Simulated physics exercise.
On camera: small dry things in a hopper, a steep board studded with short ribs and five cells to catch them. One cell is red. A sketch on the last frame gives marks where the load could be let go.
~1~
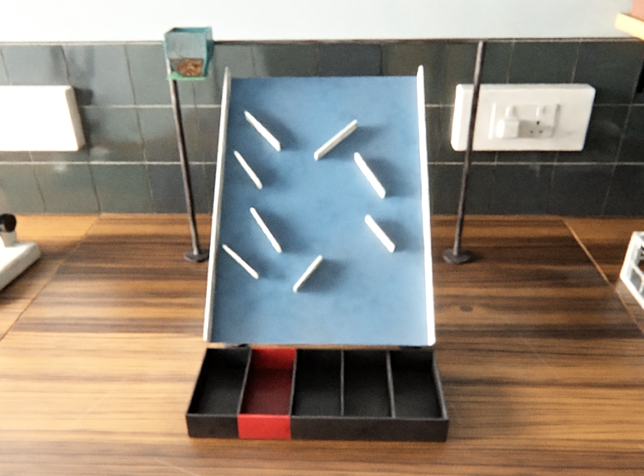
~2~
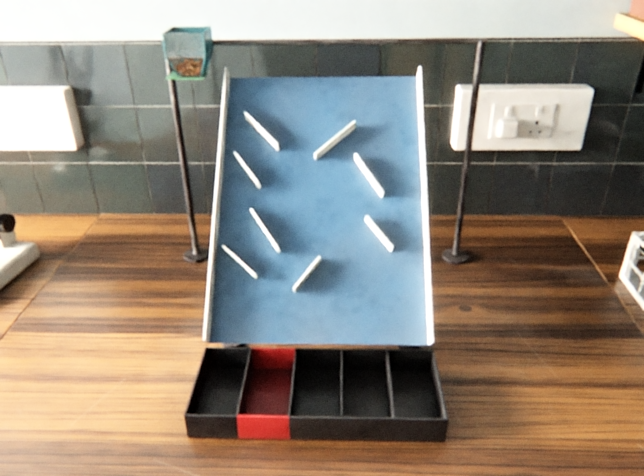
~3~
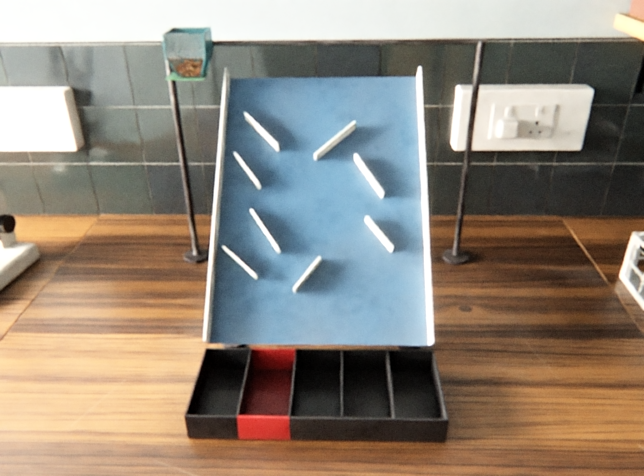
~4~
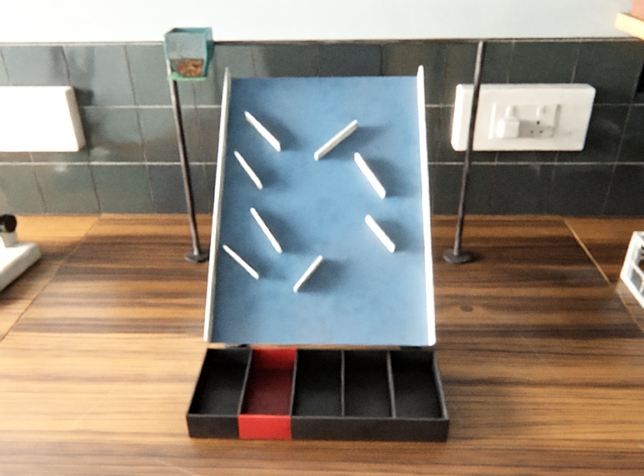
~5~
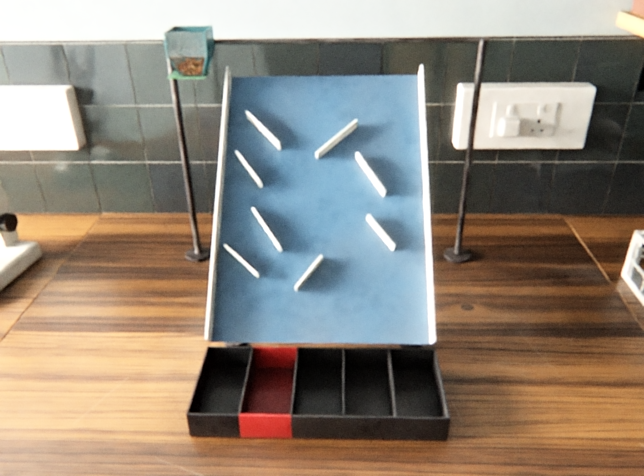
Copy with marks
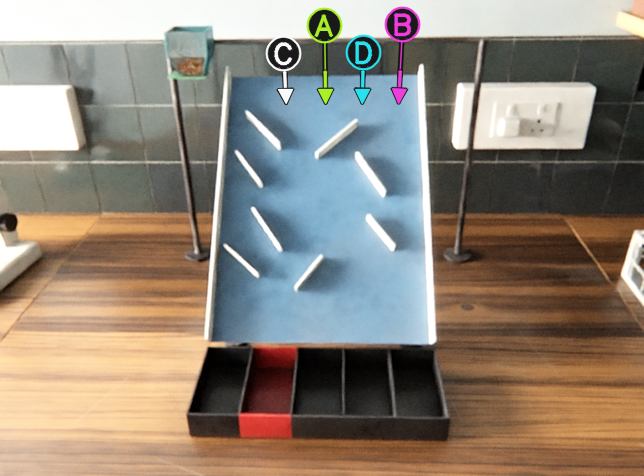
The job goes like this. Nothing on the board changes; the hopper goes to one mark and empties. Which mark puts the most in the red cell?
Mark A.
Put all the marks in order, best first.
The order is A, C, D, B.
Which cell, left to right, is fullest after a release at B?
It is the fifth one.
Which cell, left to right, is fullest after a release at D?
The fifth from the left.
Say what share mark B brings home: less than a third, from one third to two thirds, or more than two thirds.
Less than a third.
On the marked copy, mark A meets the board at (325, 98); mark B meets the board at (398, 97); mark C meets the board at (285, 98); mark D meets the board at (362, 98).
Choosing A, the larger part in the red cell, about a tenth in other cells.
Choosing B, not one piece in the red cell, almost all in other cells, just a few outside the box.
Choosing C, roughly half in the red cell, roughly half in other cells, just a few outside the box.
Choosing D, roughly a third in the red cell, roughly two thirds in other cells.
